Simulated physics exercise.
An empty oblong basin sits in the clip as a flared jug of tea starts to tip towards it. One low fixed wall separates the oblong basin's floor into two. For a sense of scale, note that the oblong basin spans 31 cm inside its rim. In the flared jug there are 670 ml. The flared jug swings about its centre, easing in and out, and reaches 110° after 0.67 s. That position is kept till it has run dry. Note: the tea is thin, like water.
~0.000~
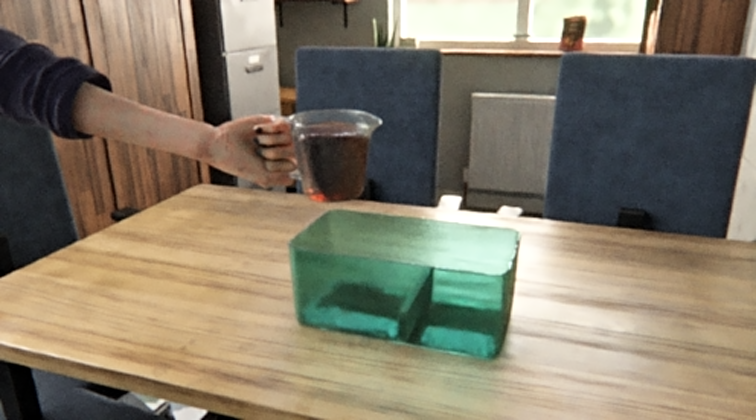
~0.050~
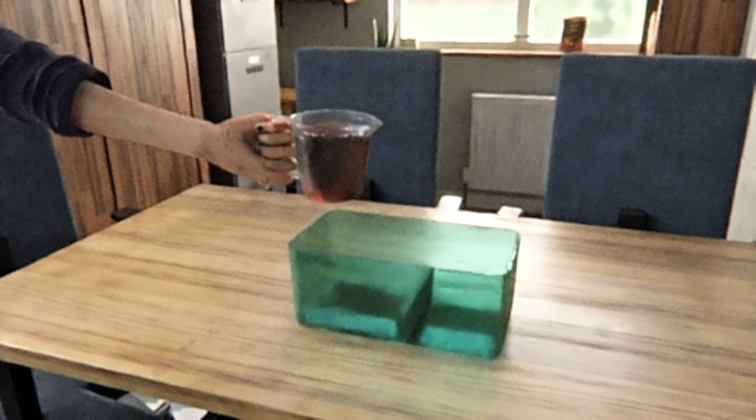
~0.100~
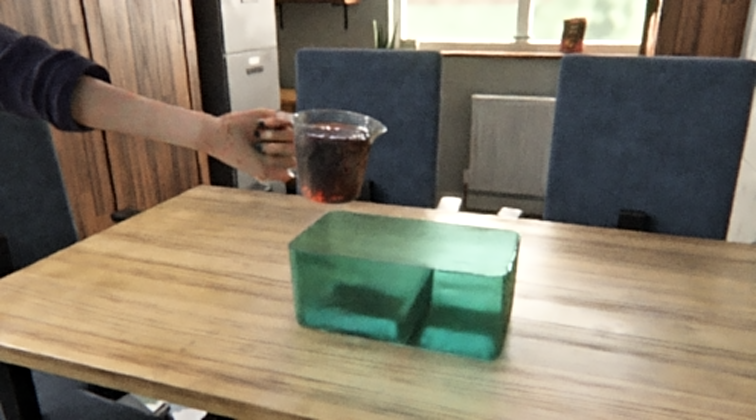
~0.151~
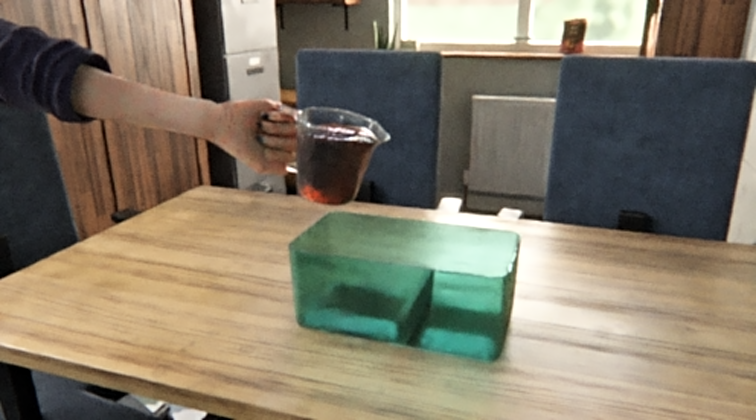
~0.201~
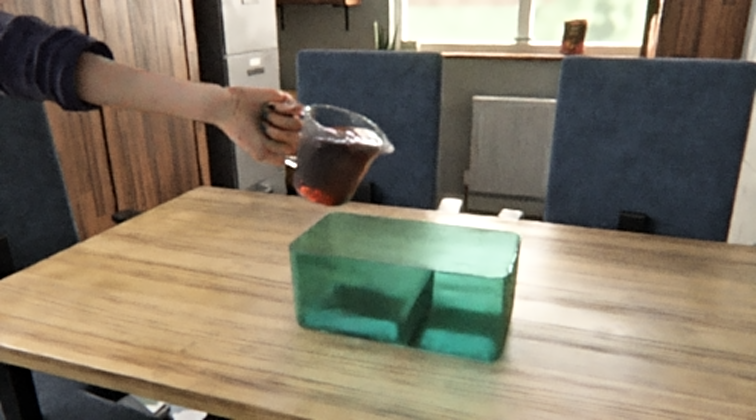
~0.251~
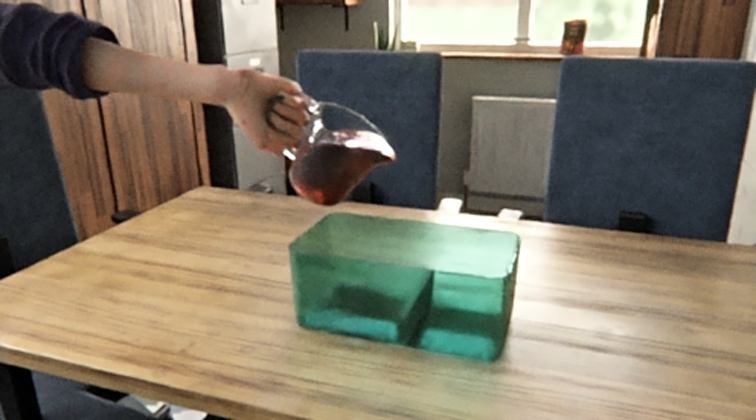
In the video, a hand holds a clear jug of dark reddish-brown tea above a green, divided oblong basin on a wooden table, then gradually tilts the jug to the right, its spout lowering as the liquid shifts towards it.
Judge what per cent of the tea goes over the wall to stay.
34 percent, roughly.
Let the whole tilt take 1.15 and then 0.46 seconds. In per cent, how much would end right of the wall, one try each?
Try 1: Approx. 55 %; try 2: Approx. 25 %.
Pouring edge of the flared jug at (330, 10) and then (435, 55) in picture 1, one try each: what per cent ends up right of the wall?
Roughly 10 per cent the first time and 70 per cent the second.
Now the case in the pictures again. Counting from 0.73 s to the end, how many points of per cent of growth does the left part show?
About 7 percent.
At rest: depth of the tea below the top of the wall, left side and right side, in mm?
Left about 30 mm, while the right is about 36 mm.
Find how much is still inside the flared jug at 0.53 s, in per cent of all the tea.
42 %.
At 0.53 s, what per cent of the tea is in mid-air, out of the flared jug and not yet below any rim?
Share: Roughly 22 per cent.
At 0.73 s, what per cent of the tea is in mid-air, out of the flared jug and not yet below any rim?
5 per cent, roughly.
Then, 0.53 s in, the tilt is 98° and 42 per cent is still to pour, 12 is left of the wall and 25 right of it.
Then, 0.73 s in, the tilt is 110° and 5 per cent is still to pour, 57 is left of the wall and 33 right of it.
Then, 0.94 s in, the tilt is 110° and 0 per cent is still to pour, 64 is left of the wall and 33 right of it.
Then, 1.17 s in, the tilt is 110° and 0 per cent is still to pour, 64 is left of the wall and 34 right of it.
Finally, 64 per cent lies left of the wall, 34 right of it and 2 outside.
